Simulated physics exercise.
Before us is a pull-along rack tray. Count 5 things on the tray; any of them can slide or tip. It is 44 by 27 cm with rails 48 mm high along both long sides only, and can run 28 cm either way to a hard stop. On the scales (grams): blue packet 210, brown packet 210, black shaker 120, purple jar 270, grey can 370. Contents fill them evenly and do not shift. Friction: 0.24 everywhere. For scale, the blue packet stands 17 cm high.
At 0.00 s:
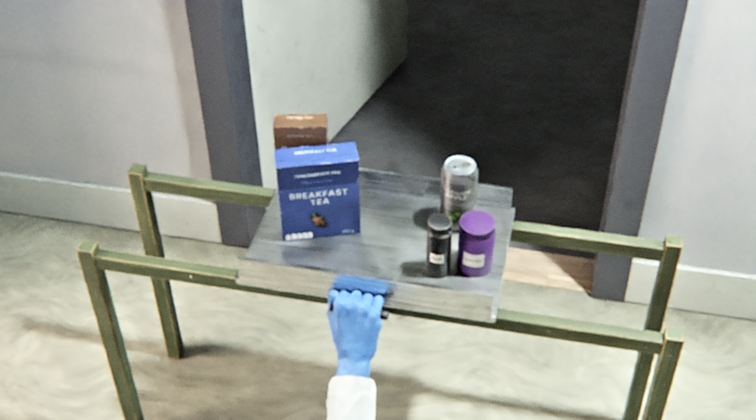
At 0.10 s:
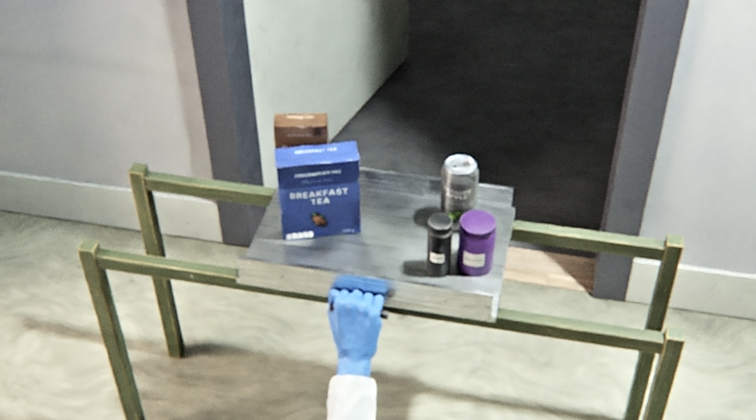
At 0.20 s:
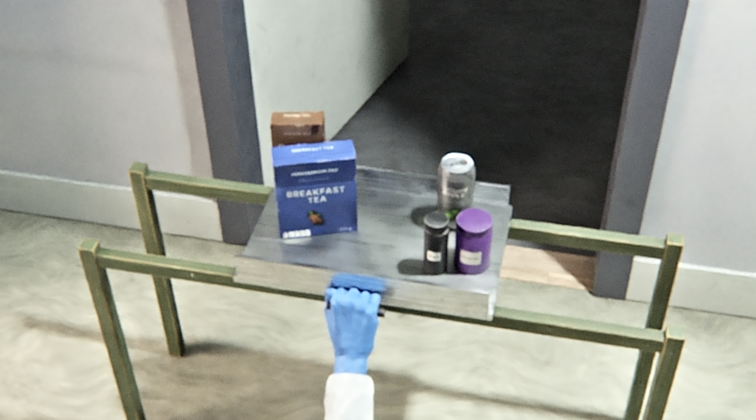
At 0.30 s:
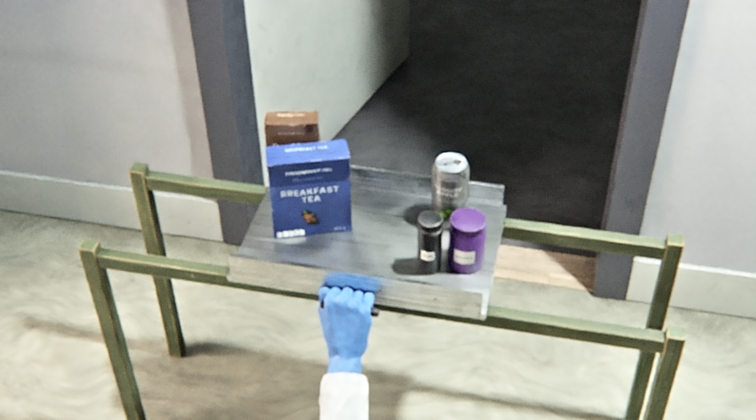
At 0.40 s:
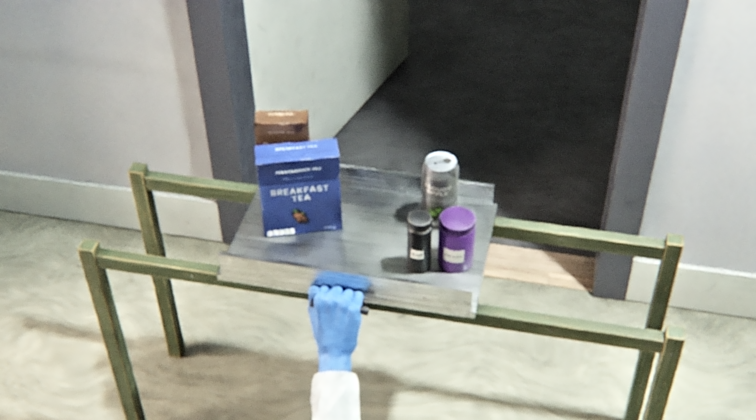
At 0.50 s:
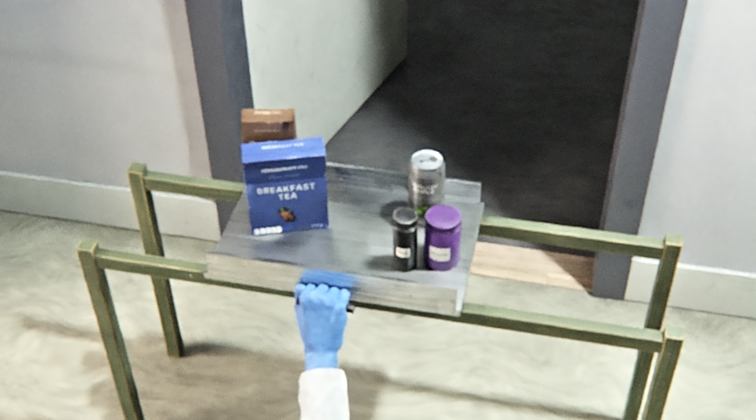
In a plain room with pale walls and an open dark doorway, a fixed view looks down on a grey tray resting across a green frame. A blue breakfast tea packet stands before a brown packet at left, with a grey can behind a black shaker and purple jar at right. After staying still briefly, a blue-gloved hand gripping the front edge slides the loaded tray a short way left.
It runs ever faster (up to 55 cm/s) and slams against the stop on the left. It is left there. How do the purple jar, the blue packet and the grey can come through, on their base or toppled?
The purple jar keeps standing; the blue packet keeps standing; the grey can keeps standing.
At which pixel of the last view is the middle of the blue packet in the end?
Near (141, 168).
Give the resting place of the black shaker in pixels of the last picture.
Near (251, 219).
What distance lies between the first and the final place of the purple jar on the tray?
Some 6 cm.
By 1.10 s, tray moved 28 cm left; blue packet 2 cm from its spot near (158, 170); grey can 2 cm from its spot near (296, 172); purple jar 2 cm from its spot near (306, 219).
By 1.20 s, tray moved 28 cm left; blue packet 5 cm from its spot near (144, 168); grey can 5 cm from its spot near (282, 170); purple jar 5 cm from its spot near (291, 217).
When it is over (1.8 s), not toppled but over 5 cm from the start, blue packet, brown packet, black shaker, purple jar and grey can. In the last view, purple jar near (289, 217), blue packet near (141, 168).
